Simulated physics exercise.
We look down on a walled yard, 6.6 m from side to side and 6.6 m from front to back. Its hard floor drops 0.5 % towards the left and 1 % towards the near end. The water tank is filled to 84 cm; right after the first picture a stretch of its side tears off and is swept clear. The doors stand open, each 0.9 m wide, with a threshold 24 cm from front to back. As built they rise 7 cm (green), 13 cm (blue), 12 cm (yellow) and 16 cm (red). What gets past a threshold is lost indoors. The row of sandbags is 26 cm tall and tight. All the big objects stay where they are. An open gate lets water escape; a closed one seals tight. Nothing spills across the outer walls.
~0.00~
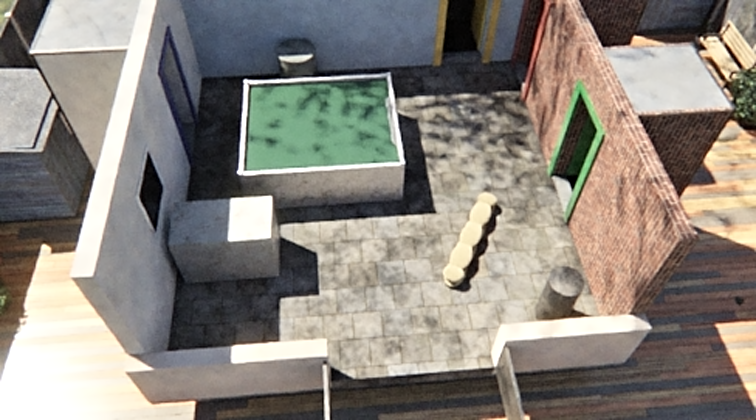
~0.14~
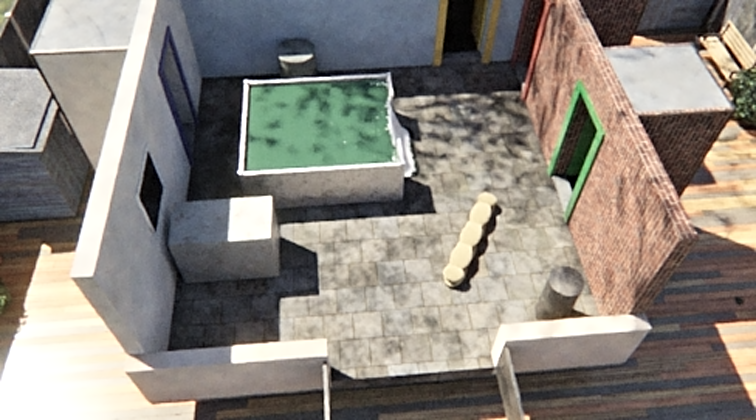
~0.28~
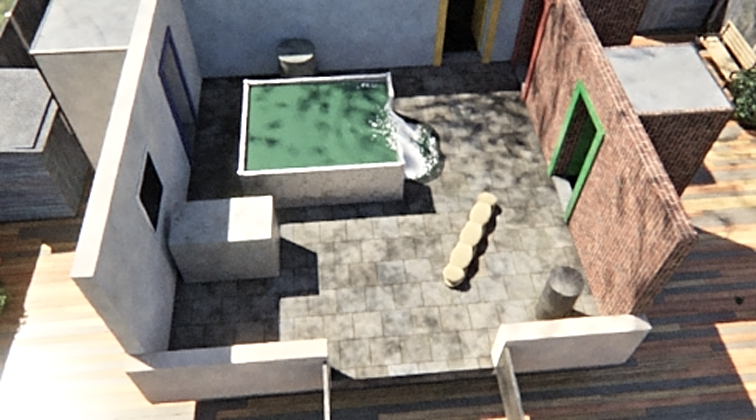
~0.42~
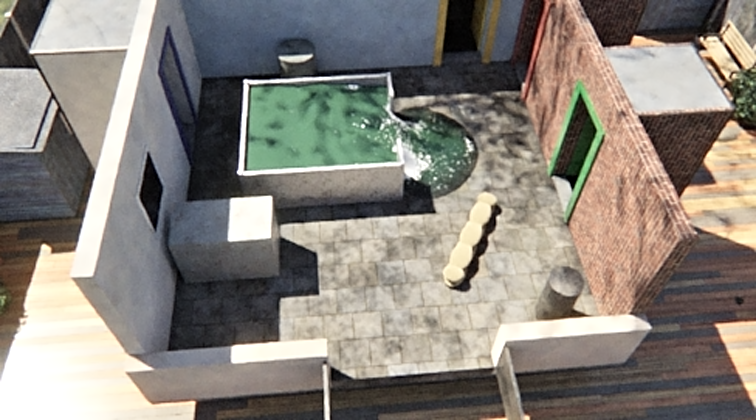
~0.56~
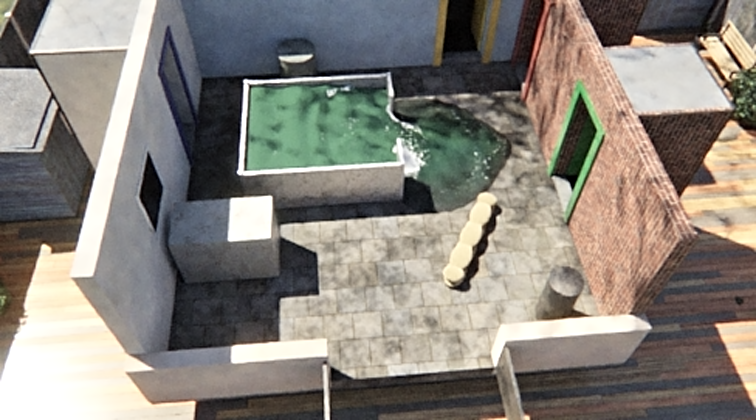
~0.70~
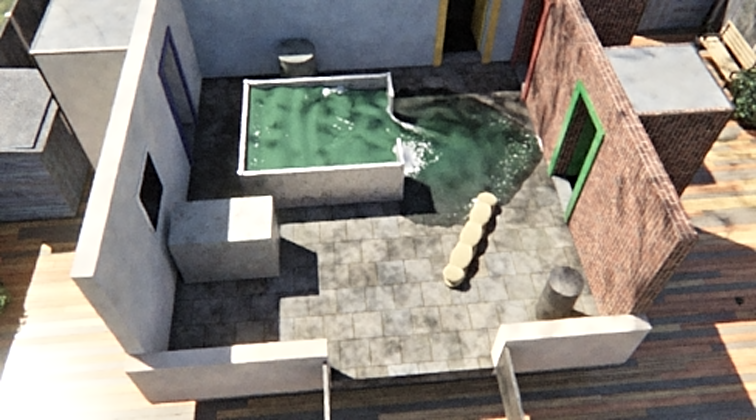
We see a walled yard with a tank of green water; the right side of the tank breaks open, and water pours through the gap, spreading across the paved floor towards the brick wall on the right.
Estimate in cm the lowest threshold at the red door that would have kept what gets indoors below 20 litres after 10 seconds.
It would have to be roughly 31 cm high.
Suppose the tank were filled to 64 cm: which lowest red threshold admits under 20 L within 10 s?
Some 21 cm.
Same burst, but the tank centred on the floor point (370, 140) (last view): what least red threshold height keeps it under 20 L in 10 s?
About 36 cm.
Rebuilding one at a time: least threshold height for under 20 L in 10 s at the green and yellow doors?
About 30 cm at green and 19 cm at yellow.
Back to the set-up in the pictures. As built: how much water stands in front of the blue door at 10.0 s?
About 9.5 cm.
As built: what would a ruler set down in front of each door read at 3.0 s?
Depths in cm: Green 25, blue 0, yellow 20, red 33.
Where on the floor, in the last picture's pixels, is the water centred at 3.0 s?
Near (393, 155).
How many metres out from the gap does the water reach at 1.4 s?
Some 3.6 m out.
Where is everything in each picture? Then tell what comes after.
In the first picture, the water tank at (320, 124) is whole and still, 84 cm deep; the red door at (529, 42) is dry.
In the second picture, the front is at (414, 172), 0.3 m from the gap at (393, 140); 0.4 m2 of floor is wet, 84 cm left at the back.
In the third picture, the front is at (441, 161), 0.9 m from the gap at (392, 142); 1.1 m2 of floor is wet, 84 cm left at the back.
In the fourth picture, water pours out at (392, 143) and has run 1.5 m, to (475, 154); about 10 cm deep outside, 84 cm at the back.
In the fifth picture, water pours out at (392, 143) and has run 2.2 m, to (508, 147); about 7 cm deep outside, 84 cm at the back.
In the sixth picture, water pours out at (392, 143) and has run 2.8 m, to (541, 152); about 6 cm deep outside, 82 cm at the back; the red door at (529, 42), 3.3 m from the gap, is still 1.1 m from the nearest water.
After 1.4 s water covers 30 % of the floor, deepest (48 cm) near (404, 151); 22 cm at the red door, 0 litres in over its 16 cm threshold.
After 3.0 s water covers 50 % of the floor, deepest (38 cm) near (508, 64); 33 cm at the red door, 84 litres in over its 16 cm threshold.
After 10.0 s water covers 95 % of the floor, deepest (18 cm) near (602, 342); 11 cm at the red door, 174 litres in over its 16 cm threshold.
At the red door as built, the water arrived by 1.2 s and peaked near 34 cm at 2.6 s.
With a threshold of 28.5 cm, 28 litres would have come in within the 10 s; with 33.5 cm, 12 litres. So under 20 litres takes about 31 cm.
